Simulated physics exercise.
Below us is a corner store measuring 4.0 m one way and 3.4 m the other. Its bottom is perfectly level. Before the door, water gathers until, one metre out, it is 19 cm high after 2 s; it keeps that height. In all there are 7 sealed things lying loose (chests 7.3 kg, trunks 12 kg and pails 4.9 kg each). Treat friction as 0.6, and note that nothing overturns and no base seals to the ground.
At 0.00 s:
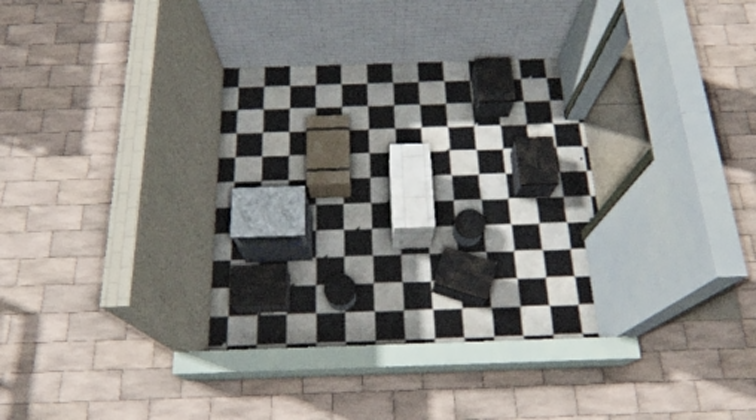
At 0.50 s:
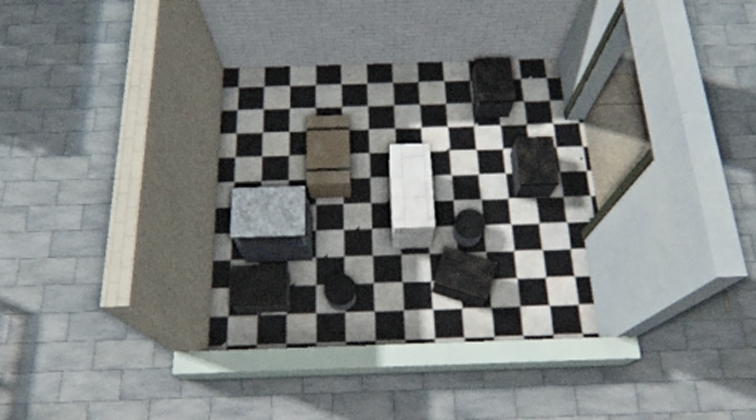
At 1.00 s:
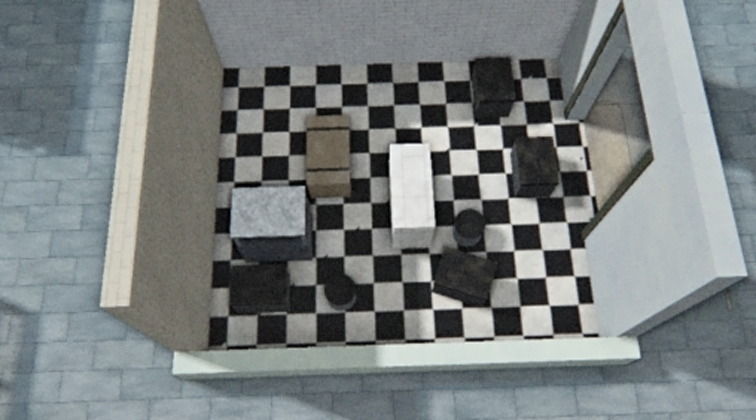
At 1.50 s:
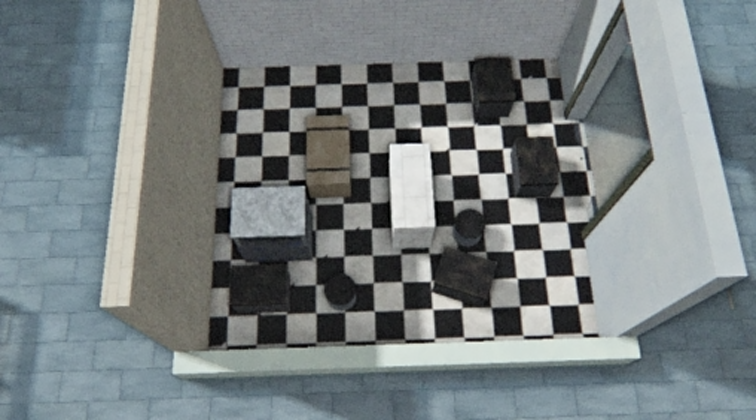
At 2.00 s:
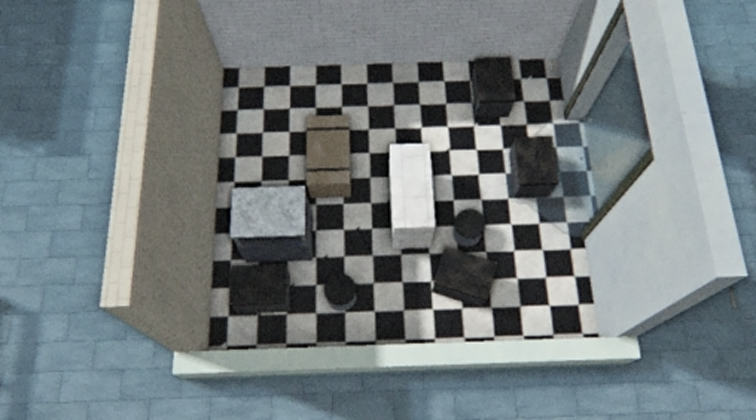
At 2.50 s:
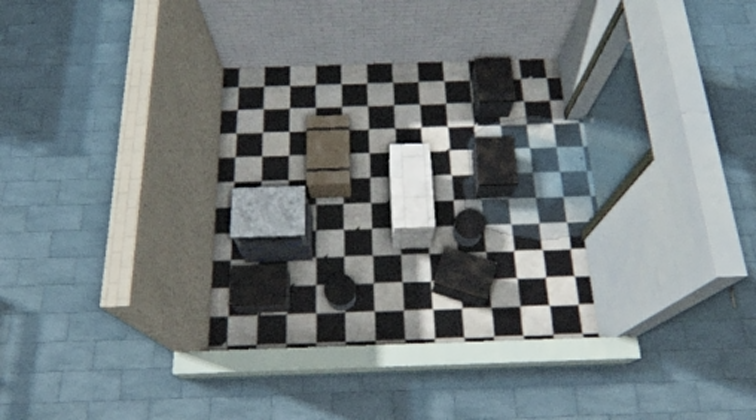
Water spreads in from the right across the checkered floor, and a dark chest shifts left.
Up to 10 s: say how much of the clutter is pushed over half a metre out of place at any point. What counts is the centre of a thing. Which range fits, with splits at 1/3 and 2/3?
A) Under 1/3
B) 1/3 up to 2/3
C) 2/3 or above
C.
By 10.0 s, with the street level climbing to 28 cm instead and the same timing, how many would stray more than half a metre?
With that change, 6 of them.
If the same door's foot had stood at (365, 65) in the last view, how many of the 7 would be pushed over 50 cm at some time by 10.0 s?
4.
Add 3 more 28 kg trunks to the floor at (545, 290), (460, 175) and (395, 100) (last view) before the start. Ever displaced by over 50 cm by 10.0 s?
The three, in order: Smaller shift, smaller shift, larger.
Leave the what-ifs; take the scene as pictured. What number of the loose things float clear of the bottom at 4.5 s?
The number is 2.
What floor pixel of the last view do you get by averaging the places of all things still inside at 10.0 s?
That lands at roughly (323, 220).
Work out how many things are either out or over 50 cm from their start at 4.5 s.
My count gives 3.
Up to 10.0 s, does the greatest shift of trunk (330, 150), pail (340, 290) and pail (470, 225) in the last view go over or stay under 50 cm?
Same order as the question: Smaller, greater, greater.
After 3.5 s 1 of 7 are over 50 cm from their spots; 2 afloat.
After 4.5 s 3 of 7 are over 50 cm from their spots; 2 afloat.
After 7.0 s 4 of 7 are over 50 cm from their spots; 5 afloat.
After 10.0 s 6 of 7 are over 50 cm from their spots, and 6 have been at some point; 7 afloat.
